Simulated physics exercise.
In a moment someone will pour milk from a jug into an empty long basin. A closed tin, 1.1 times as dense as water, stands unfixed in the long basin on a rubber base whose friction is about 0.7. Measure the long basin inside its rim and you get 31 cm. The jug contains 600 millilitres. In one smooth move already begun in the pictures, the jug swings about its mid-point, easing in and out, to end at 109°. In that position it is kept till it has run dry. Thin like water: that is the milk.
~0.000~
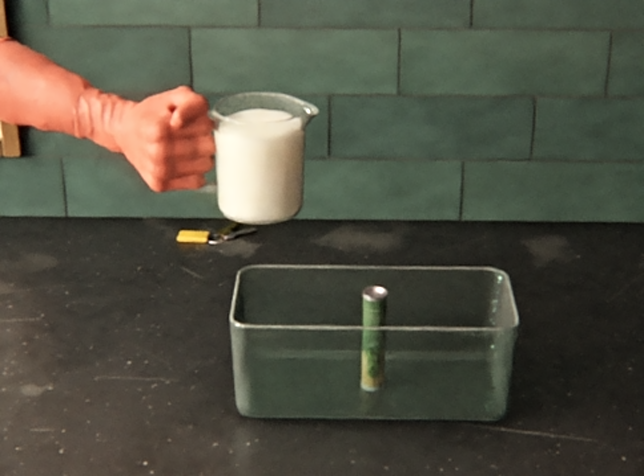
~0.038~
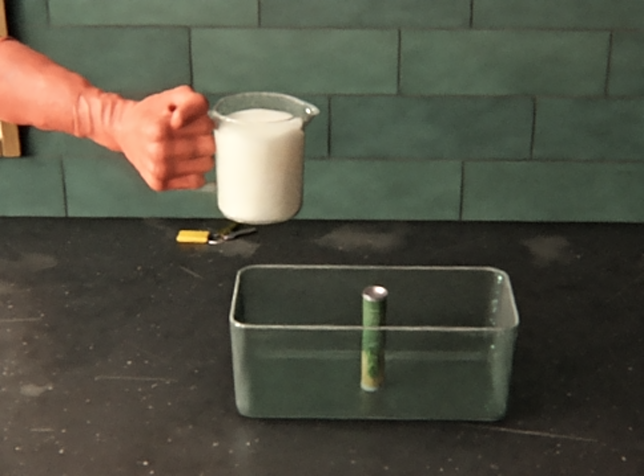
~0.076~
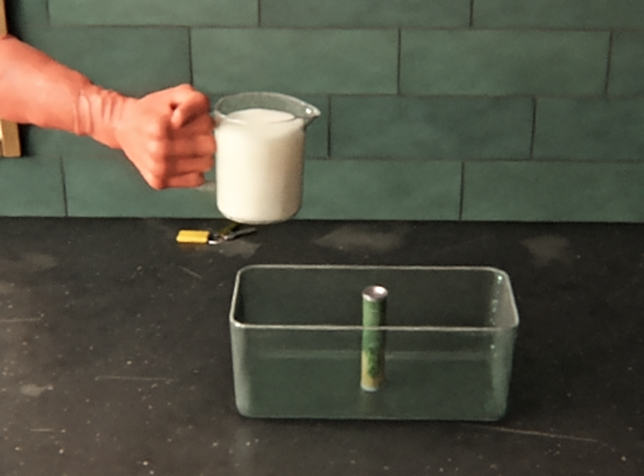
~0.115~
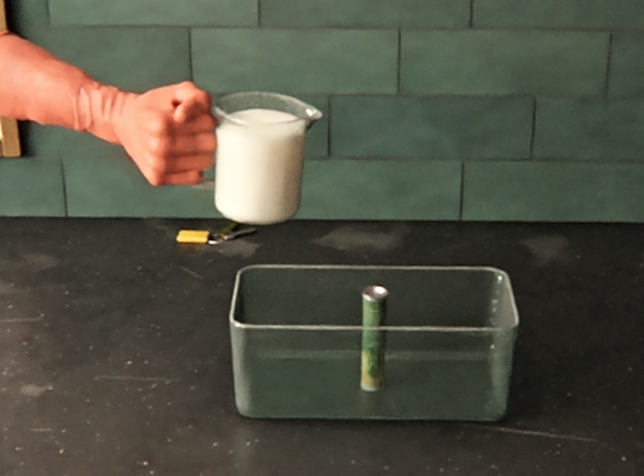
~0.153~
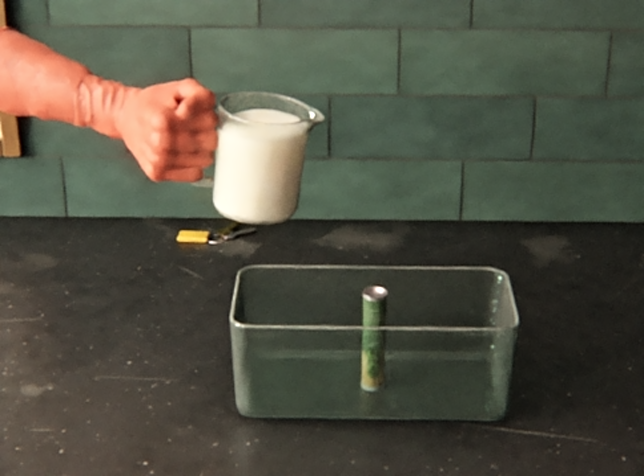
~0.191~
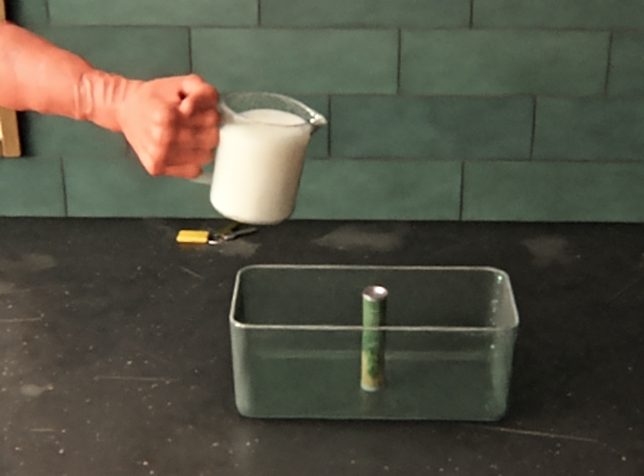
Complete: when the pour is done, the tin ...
... has tipped over.
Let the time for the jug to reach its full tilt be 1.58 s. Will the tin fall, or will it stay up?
Well, the tin simply tips.
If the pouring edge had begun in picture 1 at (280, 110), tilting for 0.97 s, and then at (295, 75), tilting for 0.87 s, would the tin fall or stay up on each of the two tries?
Trial 1 - tin tips; trial 2 - tin tips.
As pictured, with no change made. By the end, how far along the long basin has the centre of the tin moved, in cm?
Roughly 8.0 cm.
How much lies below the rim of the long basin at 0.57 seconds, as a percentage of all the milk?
I'd estimate some 3 percent of the liquid.
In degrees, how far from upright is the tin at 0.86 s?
Lean: Around 0° from upright.
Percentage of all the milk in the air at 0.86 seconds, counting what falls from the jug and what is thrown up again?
26 per cent or so.
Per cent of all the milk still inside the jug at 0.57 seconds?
Around 80 in a hundred.
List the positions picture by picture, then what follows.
In the first frame, it leans 0°; its right rim is at (318, 110); the milk meets the walls at (218, 122) and (304, 122); the long basin's rim runs from (236, 296) to (513, 299); the tin's top is at (375, 297).
In the second frame, it leans 0°; its right rim is at (319, 111); the milk meets the walls at (218, 121) and (303, 123).
In the third frame, it leans 2°; its right rim is at (320, 112); the milk meets the walls at (219, 121) and (304, 123).
In the fourth frame, it leans 4°; its right rim is at (321, 114); the milk meets the walls at (220, 120) and (306, 124).
In the fifth frame, it leans 7°; its right rim is at (324, 117); the milk meets the walls at (222, 121) and (309, 125).
In the sixth frame, it leans 10°; its right rim is at (326, 121); the milk meets the walls at (223, 122) and (311, 124).
By 0.57 s the tilt is 70° and 80 per cent is still to pour; the tin stands where it began.
By 0.86 s the tilt is 105° and 24 per cent is still to pour; the tin stands where it began.
By 1.15 s the tilt is 109° and 1 per cent is still to pour; the tin leans 41°.
By 1.47 s the tilt is 109° and 0 per cent is still to pour; the tin lies on its side.
At rest the tin lies on its side.
